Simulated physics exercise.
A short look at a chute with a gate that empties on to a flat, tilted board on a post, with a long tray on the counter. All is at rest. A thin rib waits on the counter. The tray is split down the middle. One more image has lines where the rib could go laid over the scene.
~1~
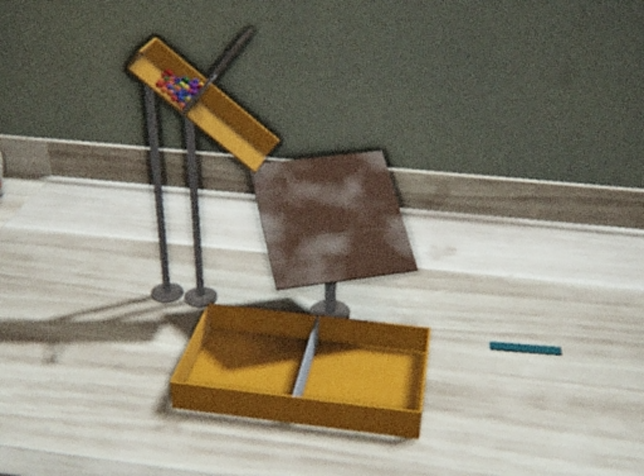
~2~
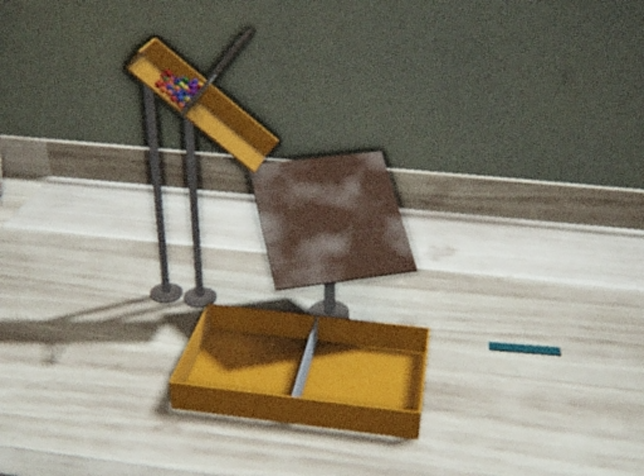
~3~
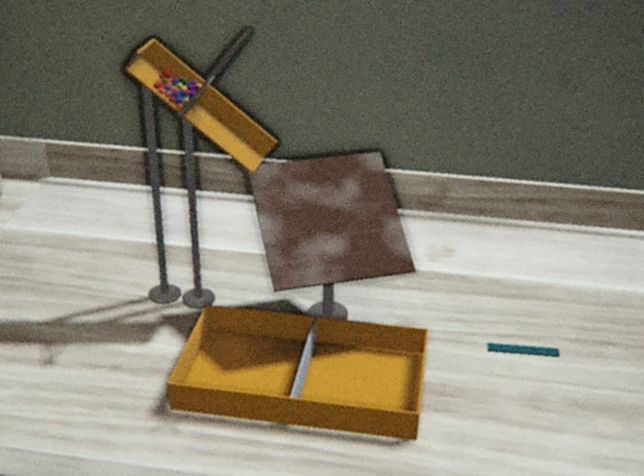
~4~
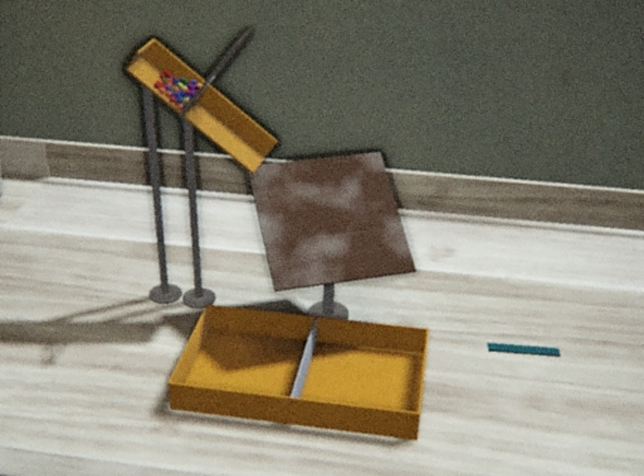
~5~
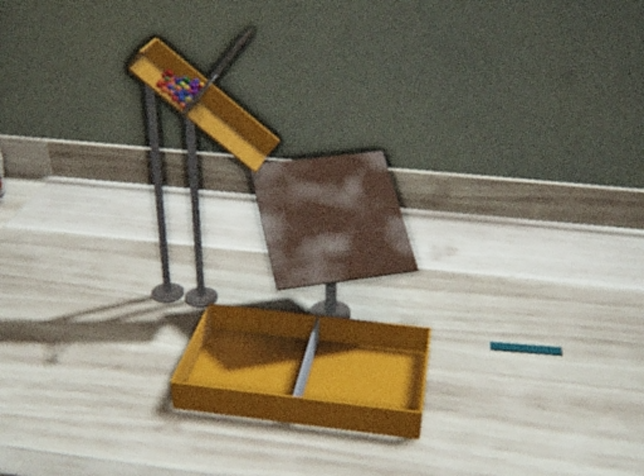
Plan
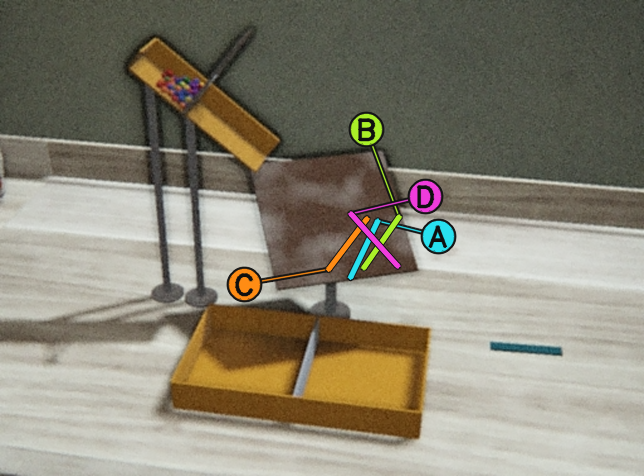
On a pale counter, colourful beads rest behind a chute's gate above a board and divided tray.
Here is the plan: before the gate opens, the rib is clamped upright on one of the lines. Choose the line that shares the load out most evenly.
Choose C.
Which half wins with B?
The right half.
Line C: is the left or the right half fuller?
Left.
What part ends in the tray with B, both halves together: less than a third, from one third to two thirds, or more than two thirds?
More than two thirds.
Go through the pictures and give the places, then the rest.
In the first frame, load behind the gate at (186, 88), round plastic beads; lip of the chute at (261, 164), sloping fairly steeply.
In the second frame, middle of the board at (332, 216), tilted fairly steeply; middle of its low edge at (348, 280); of its high edge at (316, 158).
In the third frame, front corners of the tray at (169, 383) and (419, 413); front end of its middle wall at (291, 398); gate still shut at (205, 86).
In the fourth frame, middle of the load at (184, 89); lip at (259, 165).
In the fifth frame, middle of the load at (186, 89); lip at (261, 164).
On the marked copy, line A from (377, 220) to (350, 277); line B from (399, 216) to (363, 267); line C from (366, 218) to (328, 269); line D from (350, 213) to (397, 266).
With A, of what is caught, a small part in the left half, nearly all in the right.
With B, of what is caught, a stray few in the left half, nearly all in the right.
With C, of what is caught, about two thirds in the left half, about a third in the right.
With D, of what is caught, none in the left half, all in the right.
